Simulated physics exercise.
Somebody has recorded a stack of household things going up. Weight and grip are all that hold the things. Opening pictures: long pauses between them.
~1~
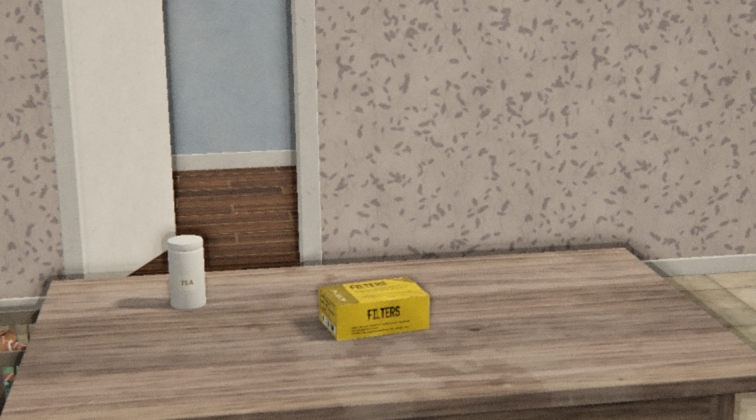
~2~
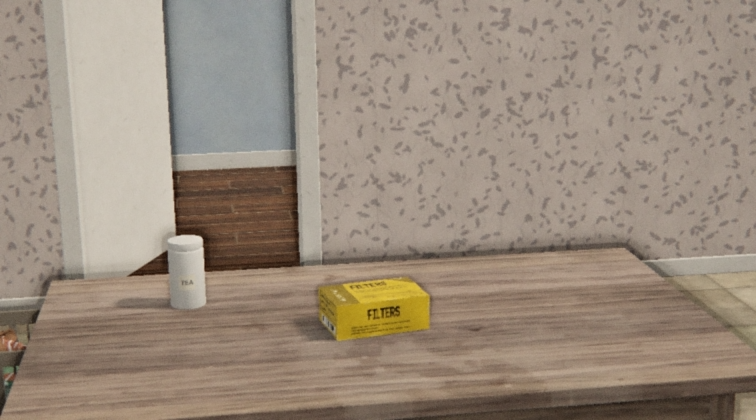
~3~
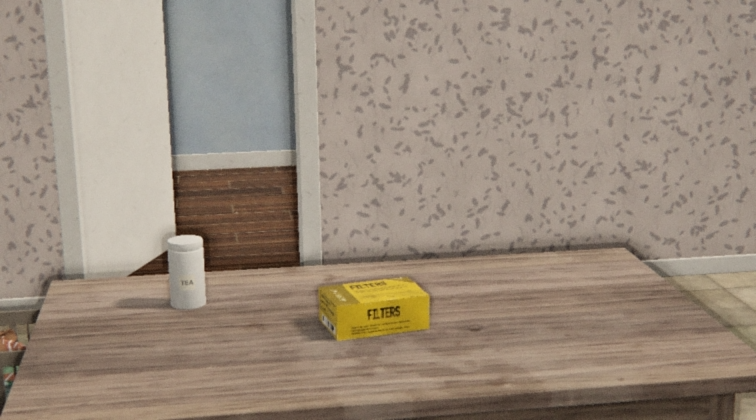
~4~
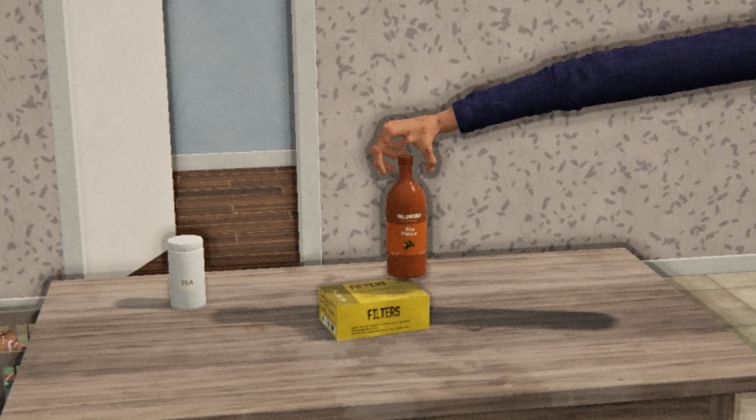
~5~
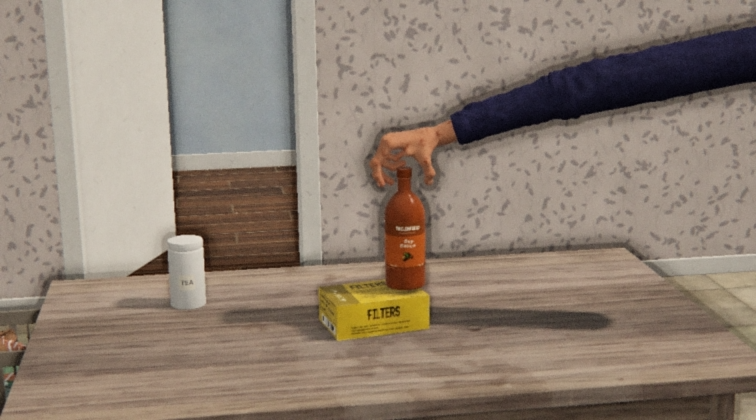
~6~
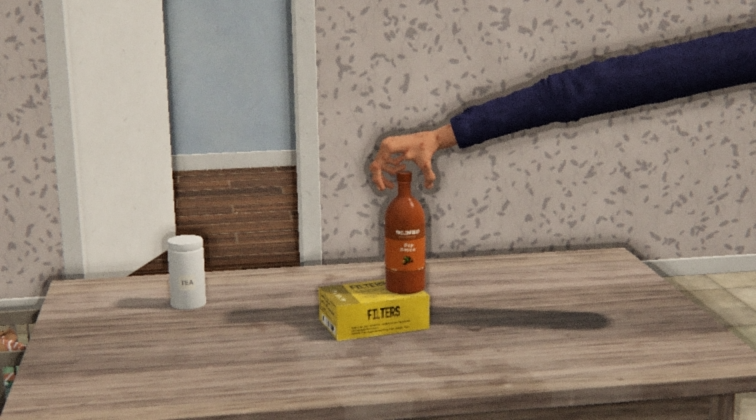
A hand lowers an orange bottle onto a yellow filters box beside a white jar.
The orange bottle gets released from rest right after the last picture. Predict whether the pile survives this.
Stays together.
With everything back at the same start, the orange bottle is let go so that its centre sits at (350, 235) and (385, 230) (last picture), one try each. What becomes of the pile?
Result of try one: The pile remains stable; result of try two: The pile remains stable.
Then, 0.40 s later than the last frame, all is still.
Then, 0.80 s later than the last frame, orange bottle resting near (405, 231).
When it is over, all 3 as before. End places, in pixels of the last picture, orange bottle near (405, 231). The pile keeps its balance.
